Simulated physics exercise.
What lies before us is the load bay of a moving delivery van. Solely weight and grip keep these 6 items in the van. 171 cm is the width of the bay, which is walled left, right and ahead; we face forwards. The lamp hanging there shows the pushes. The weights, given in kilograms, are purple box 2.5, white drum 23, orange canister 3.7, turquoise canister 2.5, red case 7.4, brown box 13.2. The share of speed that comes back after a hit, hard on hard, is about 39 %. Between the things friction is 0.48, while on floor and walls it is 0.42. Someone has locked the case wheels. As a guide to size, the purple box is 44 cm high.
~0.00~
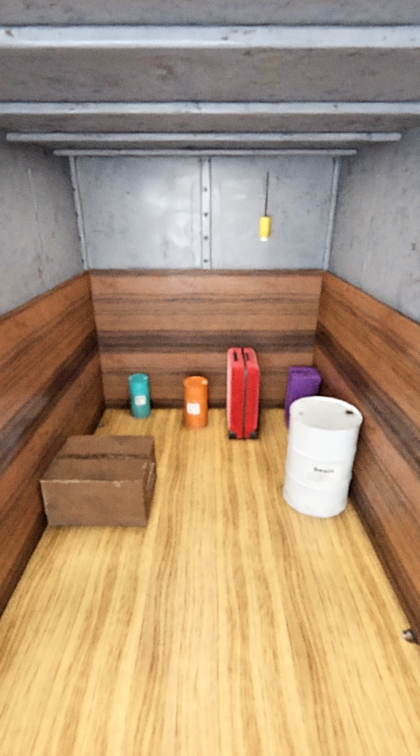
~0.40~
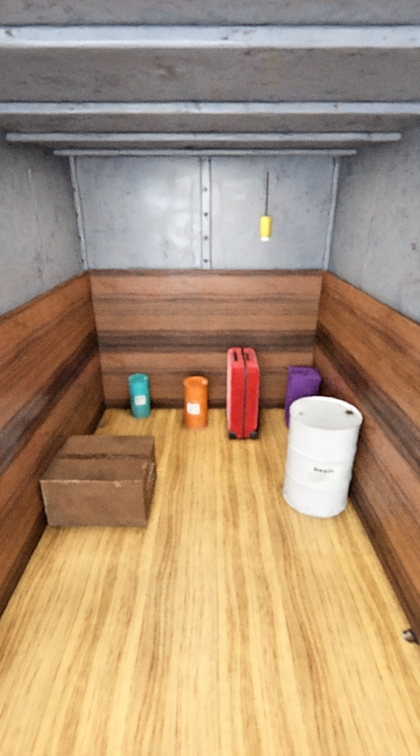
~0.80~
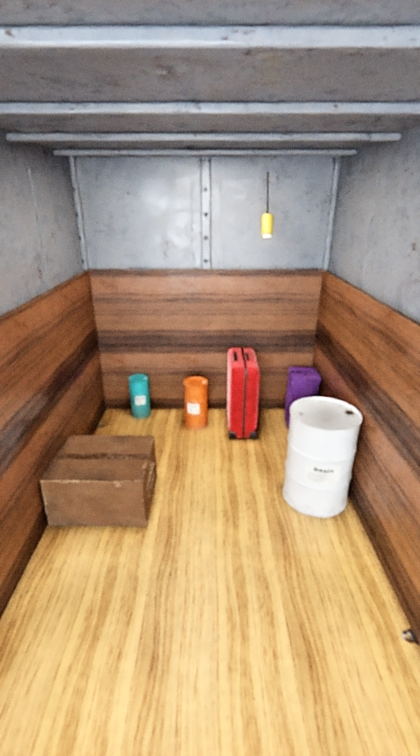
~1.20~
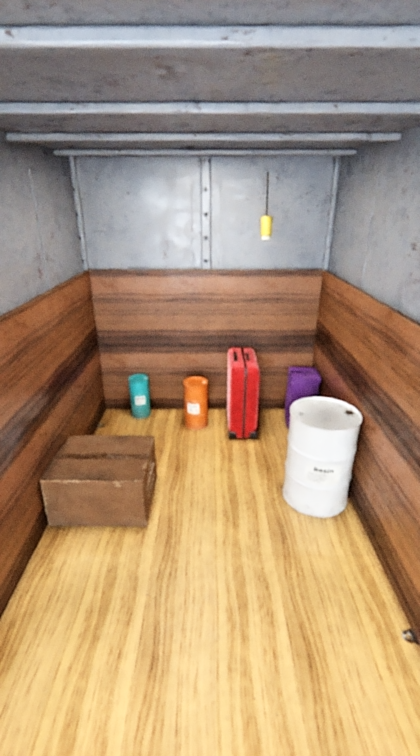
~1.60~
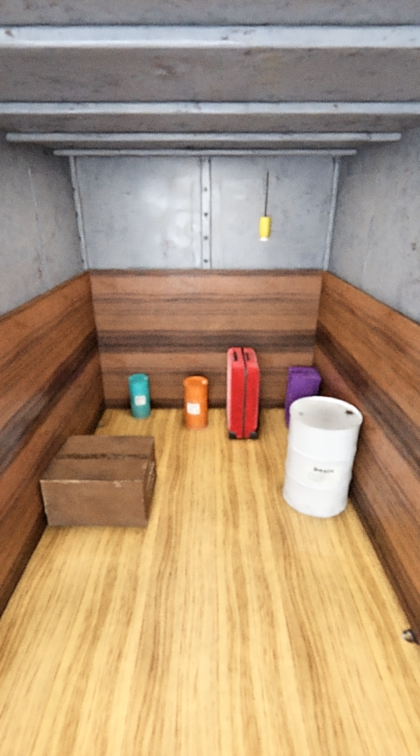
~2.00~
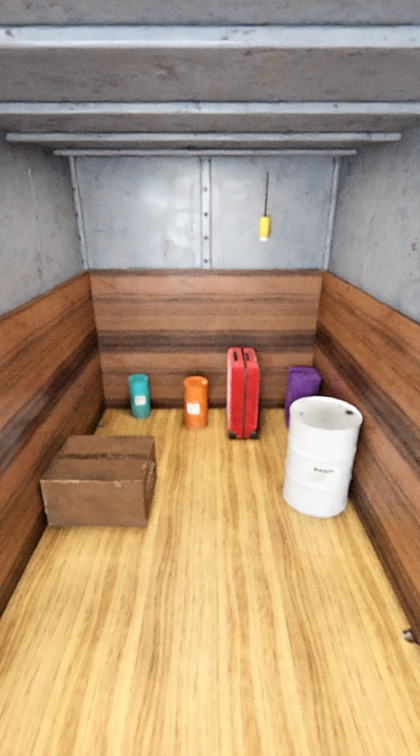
At the start, a brown box, turquoise and orange canisters, a red case, a purple box and a white drum stand in a wood-lined van bay. The hanging yellow lamp then shifts very slightly right and eases back, while everything on the floor stays still.
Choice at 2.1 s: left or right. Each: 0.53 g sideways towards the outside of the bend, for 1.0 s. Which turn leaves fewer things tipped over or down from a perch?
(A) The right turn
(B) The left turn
B, the left turn.
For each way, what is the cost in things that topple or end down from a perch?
If it goes left, 0; if it goes right, 2.
Turning left. Around 2.70 s, load feels 0.53 g right; red case at 24° to upright; turquoise canister shifted 8 cm; orange canister shifted 8 cm.
Around 2.90 s, load feels 0.42 g right; red case at 23° to upright; turquoise canister shifted 19 cm; orange canister shifted 18 cm.
Finally (3.7 s), not toppled but over 15 cm from the start, orange canister, turquoise canister, red case and brown box; the other 2 still in place (within 15 cm). Final places as that camera would see them, purple box near (303, 399), white drum near (322, 455).
Turning right instead, orange canister and red case tipped over or down from a perch, 2 of 6 in all.
